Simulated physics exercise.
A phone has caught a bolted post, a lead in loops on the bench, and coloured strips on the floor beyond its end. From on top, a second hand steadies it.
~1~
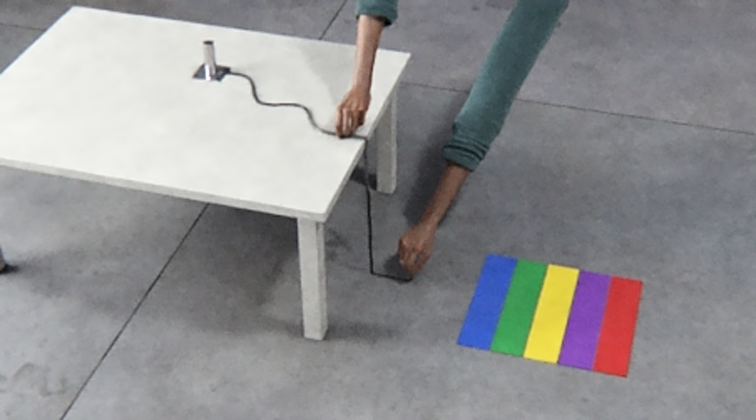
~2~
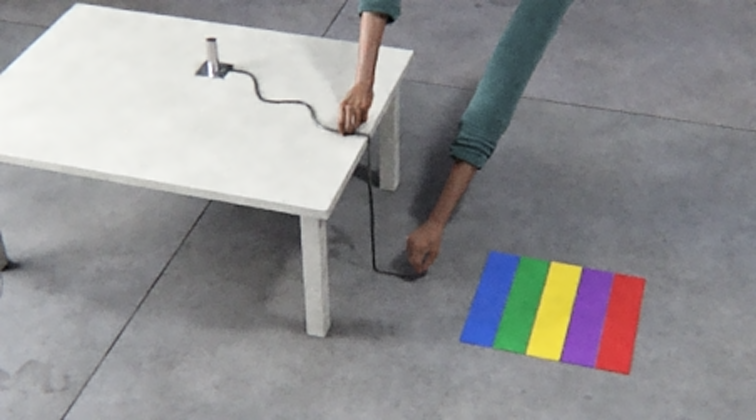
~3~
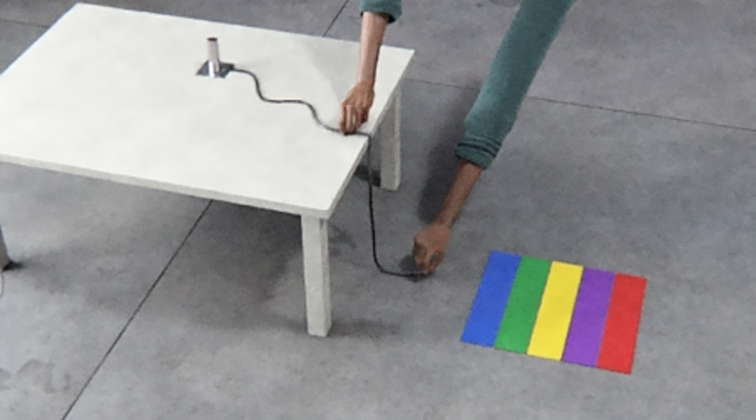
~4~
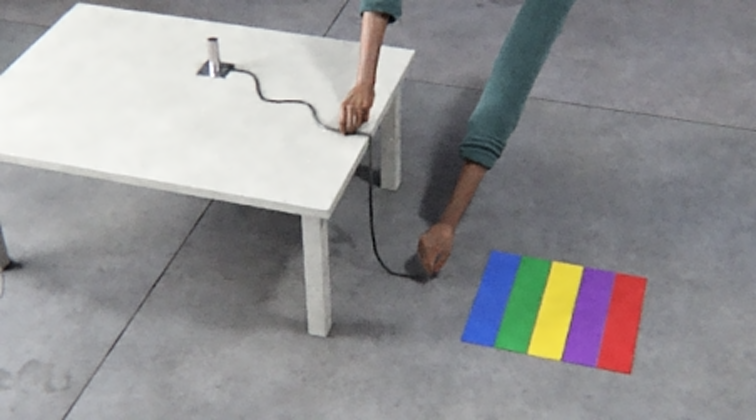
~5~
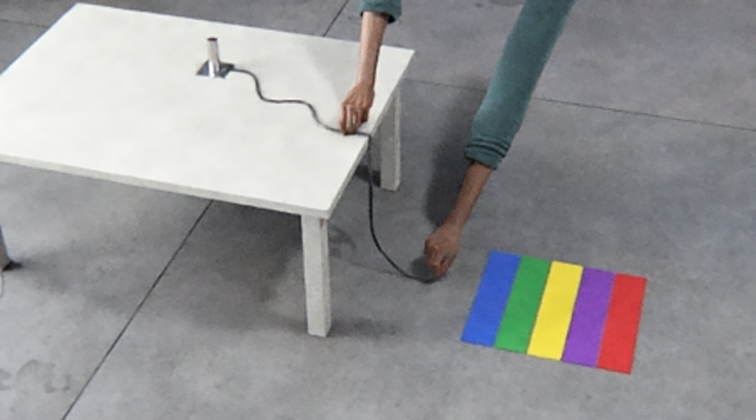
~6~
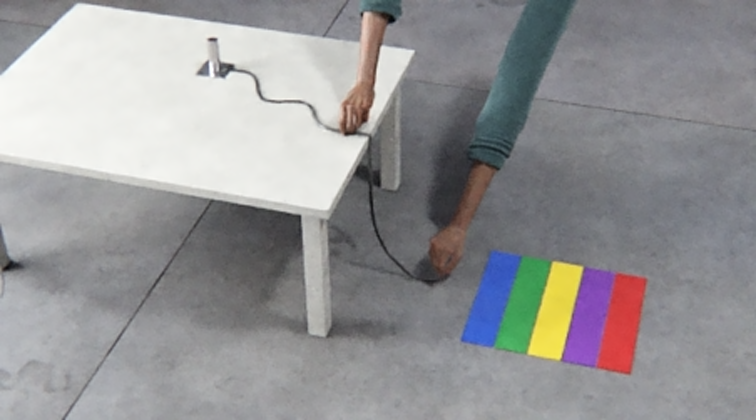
Hands holding a dark cord at a white table's edge, the lower one drawing its end slightly right near coloured floor strips.
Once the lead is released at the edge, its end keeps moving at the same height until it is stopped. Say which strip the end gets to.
It gets to the yellow strip.
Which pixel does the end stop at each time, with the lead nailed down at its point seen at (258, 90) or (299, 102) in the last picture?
The spots come out as (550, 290) and (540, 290), in that order.
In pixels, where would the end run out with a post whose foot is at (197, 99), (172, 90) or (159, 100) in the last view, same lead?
Close to (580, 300), (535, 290) and (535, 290) in that order.
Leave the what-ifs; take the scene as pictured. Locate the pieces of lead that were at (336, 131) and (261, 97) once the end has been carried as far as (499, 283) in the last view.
The first sits at about (377, 127) and the second at about (286, 90).
A little later, end near (499, 283); over blue.
Next, end near (541, 290); over green.
When it is tight, end near (565, 295); over yellow. The yellow one.
